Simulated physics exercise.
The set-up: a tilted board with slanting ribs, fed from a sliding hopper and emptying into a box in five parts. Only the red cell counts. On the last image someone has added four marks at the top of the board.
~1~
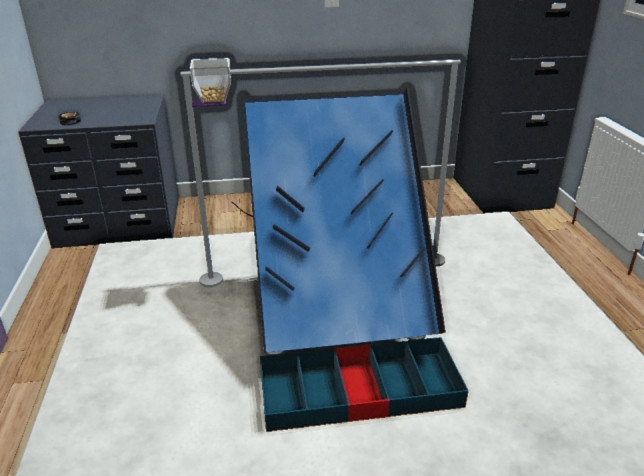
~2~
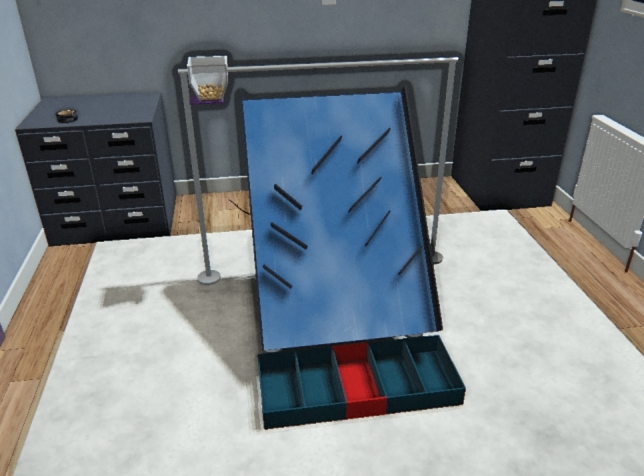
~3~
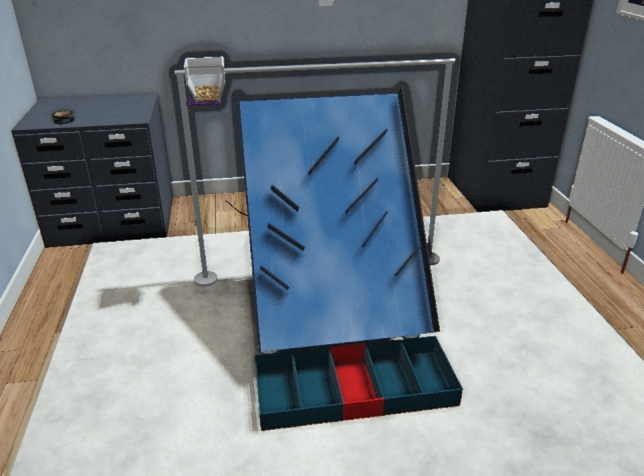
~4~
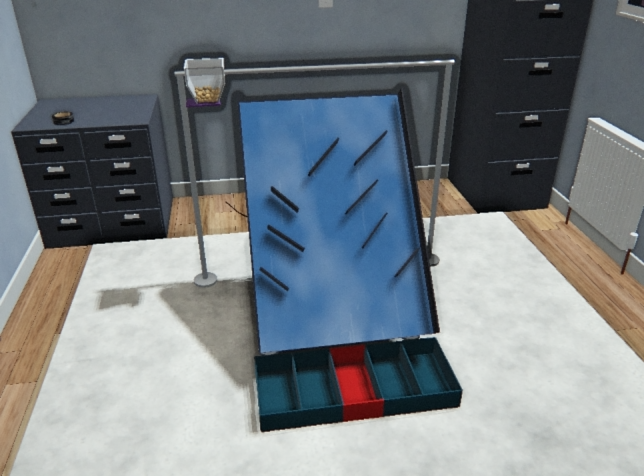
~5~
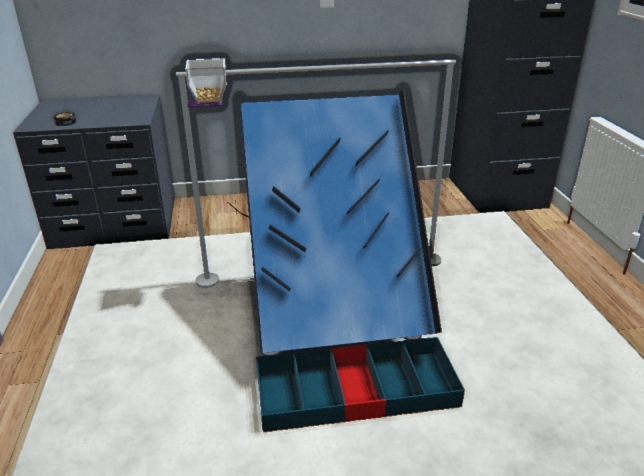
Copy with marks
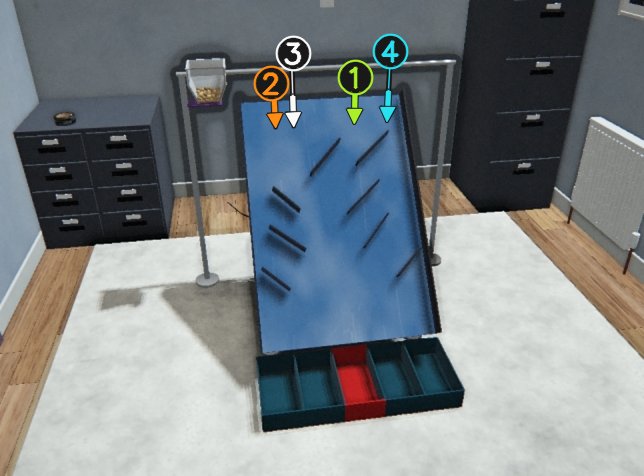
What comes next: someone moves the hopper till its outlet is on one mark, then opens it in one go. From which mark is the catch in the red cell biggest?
3 beats the others.
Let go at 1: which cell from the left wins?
The second from the left.
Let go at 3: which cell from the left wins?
The third.
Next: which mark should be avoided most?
It is 1.
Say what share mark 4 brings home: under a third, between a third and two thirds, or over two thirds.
Between a third and two thirds.
On the marked copy, mark 1 meets the board at (354, 118); mark 2 meets the board at (275, 122); mark 3 meets the board at (293, 121); mark 4 meets the board at (387, 116).
Choosing 1, about a quarter in the red cell, about two thirds in other cells, a small part outside the box.
Choosing 2, about half in the red cell, about a third in other cells, a small part outside the box.
Choosing 3, about two thirds in the red cell, about a third in other cells.
Choosing 4, about half in the red cell, about half in other cells, a stray few held on the board, a stray few outside the box.
